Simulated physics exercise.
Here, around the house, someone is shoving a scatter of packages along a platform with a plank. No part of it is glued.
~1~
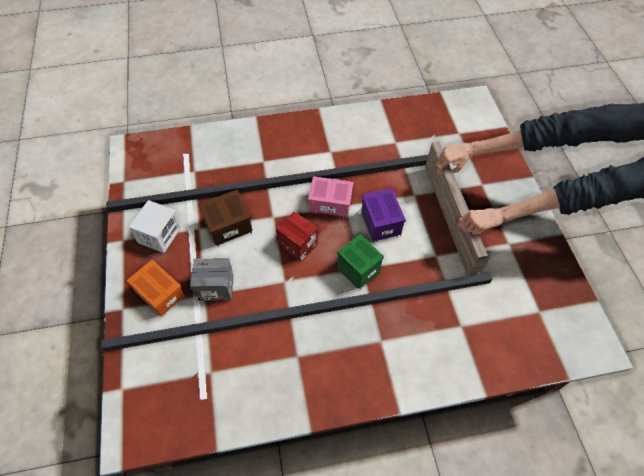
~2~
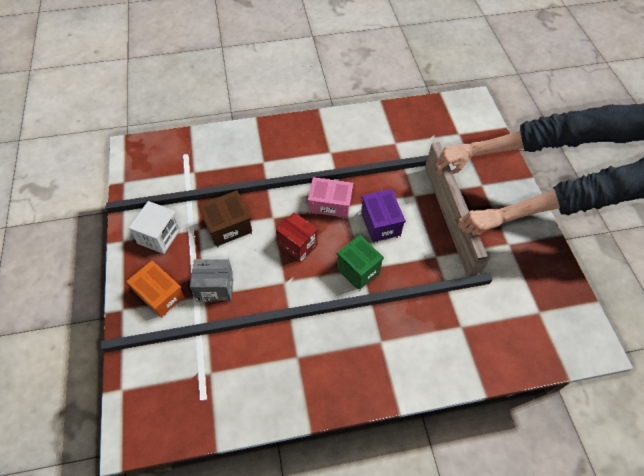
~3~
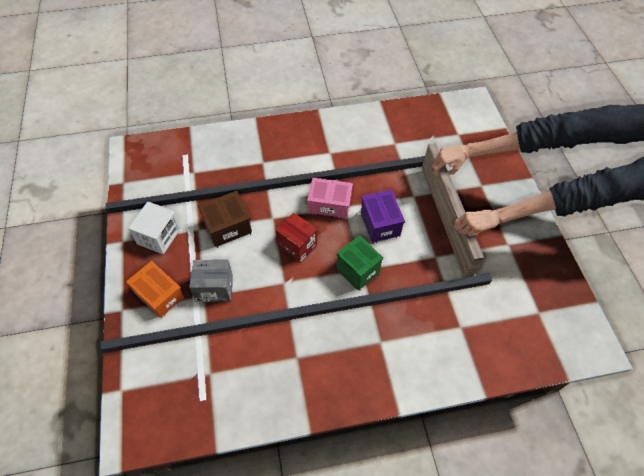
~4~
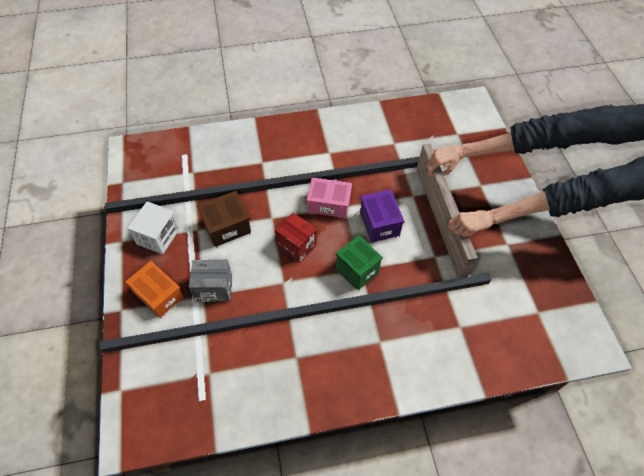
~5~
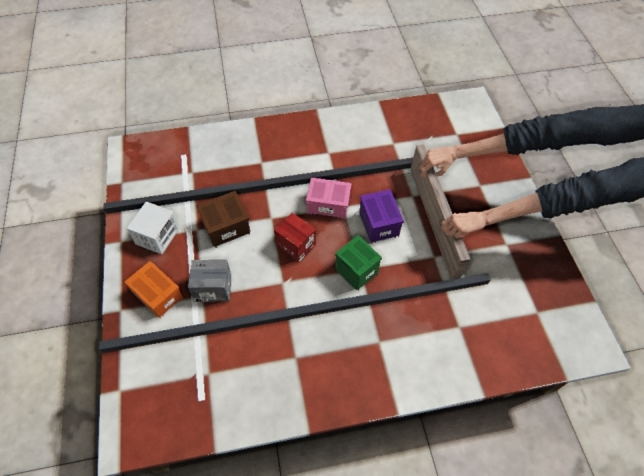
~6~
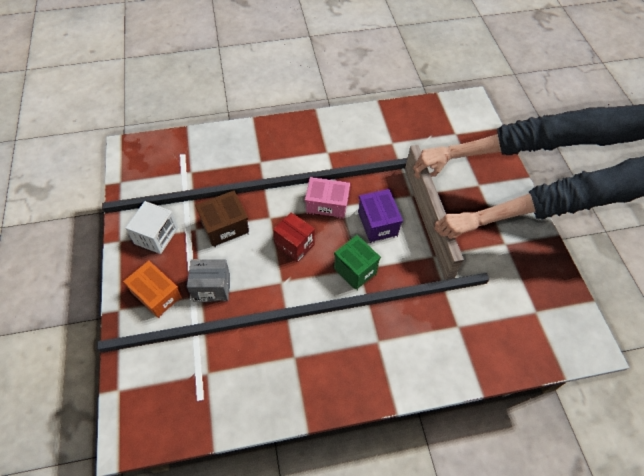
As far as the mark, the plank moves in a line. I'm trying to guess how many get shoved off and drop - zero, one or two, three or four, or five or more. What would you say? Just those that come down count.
I would say one or two.
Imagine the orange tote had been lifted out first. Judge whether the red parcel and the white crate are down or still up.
Here's how it goes: The red parcel is still up there and the white crate ends up down.
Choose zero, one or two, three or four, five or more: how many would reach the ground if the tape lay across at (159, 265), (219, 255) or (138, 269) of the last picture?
1 or 2; zero; 5 or more.
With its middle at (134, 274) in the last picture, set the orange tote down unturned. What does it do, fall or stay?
Then it survives.
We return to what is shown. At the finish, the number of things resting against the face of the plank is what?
It's 3 of them.
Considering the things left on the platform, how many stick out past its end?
1 is the number.
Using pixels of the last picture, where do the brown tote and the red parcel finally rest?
The first one ends at (133, 229), the second at (139, 262).
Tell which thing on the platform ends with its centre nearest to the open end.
That would be the orange tote.
Early on, none off yet; orange tote at rest near (153, 290); white crate at rest near (153, 228); grey parcel at rest near (210, 281).
A while later, none off yet; orange tote travelled a little near (147, 290); white crate travelled a little near (138, 230); grey parcel travelled a little near (190, 285).
Finally, the number that fall off is one or two; lost, white crate.
